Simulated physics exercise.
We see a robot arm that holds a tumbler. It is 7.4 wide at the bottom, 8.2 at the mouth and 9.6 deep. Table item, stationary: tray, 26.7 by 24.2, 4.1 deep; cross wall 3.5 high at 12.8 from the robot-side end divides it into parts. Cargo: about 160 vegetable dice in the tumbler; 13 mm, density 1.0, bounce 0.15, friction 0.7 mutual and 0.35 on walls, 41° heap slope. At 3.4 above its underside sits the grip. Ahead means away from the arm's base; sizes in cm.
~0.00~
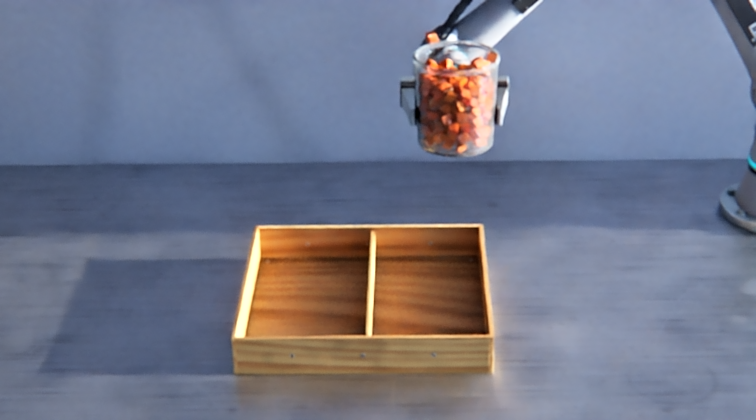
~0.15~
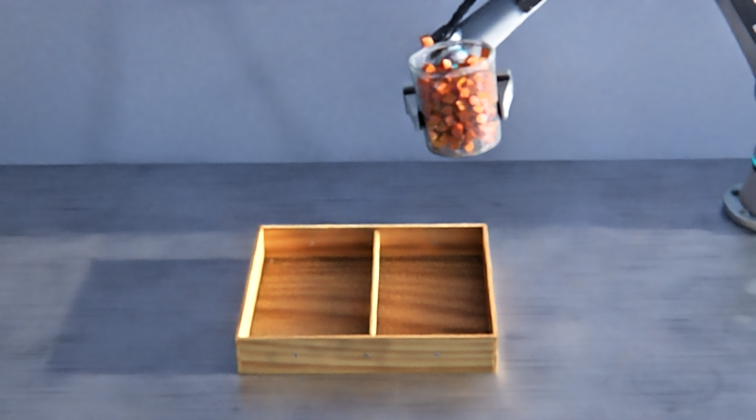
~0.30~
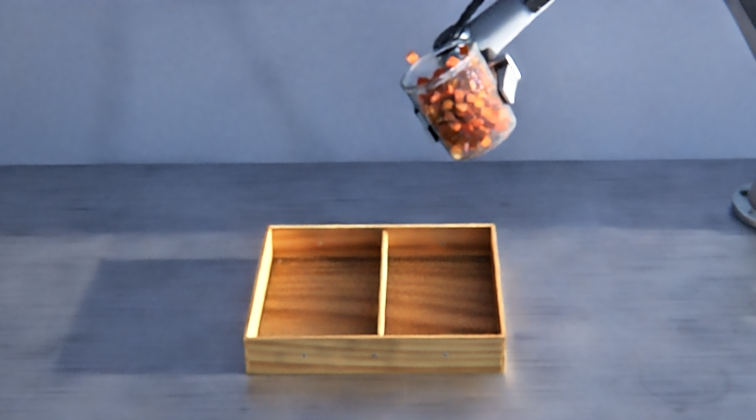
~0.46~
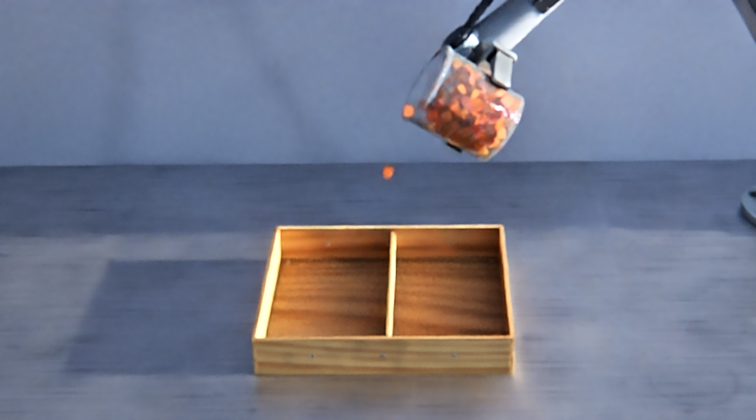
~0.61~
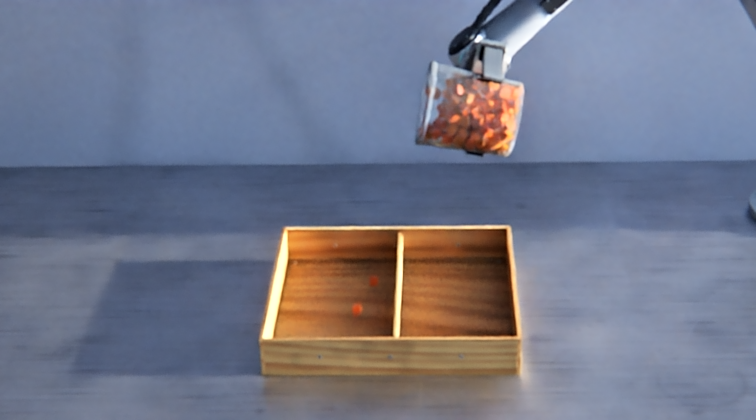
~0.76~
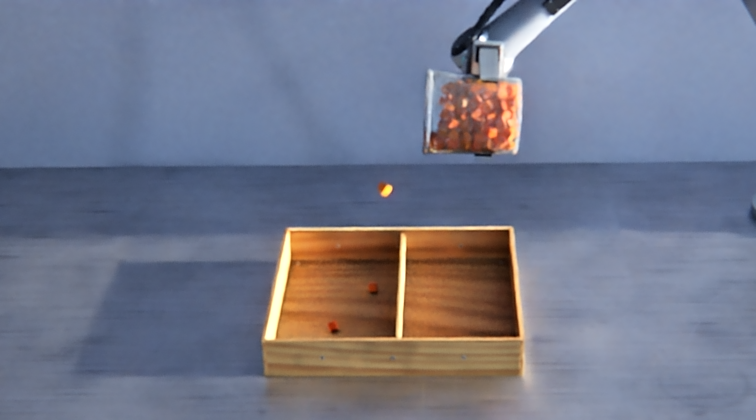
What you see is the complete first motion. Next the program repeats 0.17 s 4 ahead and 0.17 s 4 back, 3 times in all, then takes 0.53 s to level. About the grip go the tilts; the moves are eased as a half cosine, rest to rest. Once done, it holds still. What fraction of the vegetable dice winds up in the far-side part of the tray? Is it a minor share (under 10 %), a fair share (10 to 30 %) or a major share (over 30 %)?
It is a major share.
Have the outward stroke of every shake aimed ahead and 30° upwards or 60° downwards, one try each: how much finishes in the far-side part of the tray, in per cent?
It comes to around 50 per cent on the first try and around 10 per cent on the second.
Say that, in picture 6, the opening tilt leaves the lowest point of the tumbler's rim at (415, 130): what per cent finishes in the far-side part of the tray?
My estimate is some 10 per cent.
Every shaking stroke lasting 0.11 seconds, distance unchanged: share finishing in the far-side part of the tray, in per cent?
In that case around 80 per cent.
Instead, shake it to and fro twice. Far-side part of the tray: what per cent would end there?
That would give close to 35 percent.
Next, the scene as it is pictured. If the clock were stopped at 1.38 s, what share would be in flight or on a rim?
I'd reckon close to 9 per cent.
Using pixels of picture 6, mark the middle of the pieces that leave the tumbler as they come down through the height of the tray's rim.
About at (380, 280).
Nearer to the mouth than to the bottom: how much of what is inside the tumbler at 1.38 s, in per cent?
Mouth half share: Roughly 60 %.
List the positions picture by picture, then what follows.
Tumbler middle at (456, 101), level; upper third of the load around (455, 83), from x 425 to 490, top at y 35; 157 in the tumbler, in the first picture.
Tumbler middle at (458, 100), tilted 8° forward; upper third of the load around (456, 83), from x 425 to 490, top at y 40, in the second picture.
Tumbler middle at (461, 102), tilted 30° forward; upper third of the load around (461, 83), from x 410 to 505, top at y 50, in the third picture.
Tumbler middle at (465, 107), tilted 56° forward; upper third of the load around (466, 92), from x 390 to 510, top at y 65; 155 in the tumbler, 2 in flight or on a rim, in the fourth picture.
Tumbler middle at (470, 112), tilted 78° forward; upper third of the load around (474, 94), from x 355 to 515, top at y 80; 155 in the tumbler, 2 in the far-side part, in the fifth picture.
Tumbler middle at (473, 114), tilted 86° forward; upper third of the load around (476, 96), from x 335 to 510, top at y 85; 154 in the tumbler, 2 in the far-side part, 1 in flight or on a rim, in the sixth picture.
By 1.38 s, tilted 86° forward, highest piece 25 above the table; 93 in the tumbler, 42 in the far-side part, 8 in the robot-side part, 14 in flight or on a rim.
By 2.00 s, tilted 54° forward, highest piece 27 above the table; 70 in the tumbler, 66 in the far-side part, 21 in the robot-side part.
By 2.51 s, level, highest piece 28 above the table; 70 in the tumbler, 66 in the far-side part, 21 in the robot-side part.
By 3.56 s, level, highest piece 28 above the table; 70 in the tumbler, 66 in the far-side part, 21 in the robot-side part.
Final count, 70 in the tumbler, 66 in the far-side part, 21 in the robot-side part. That is 42 % in the far-side part of the tray.
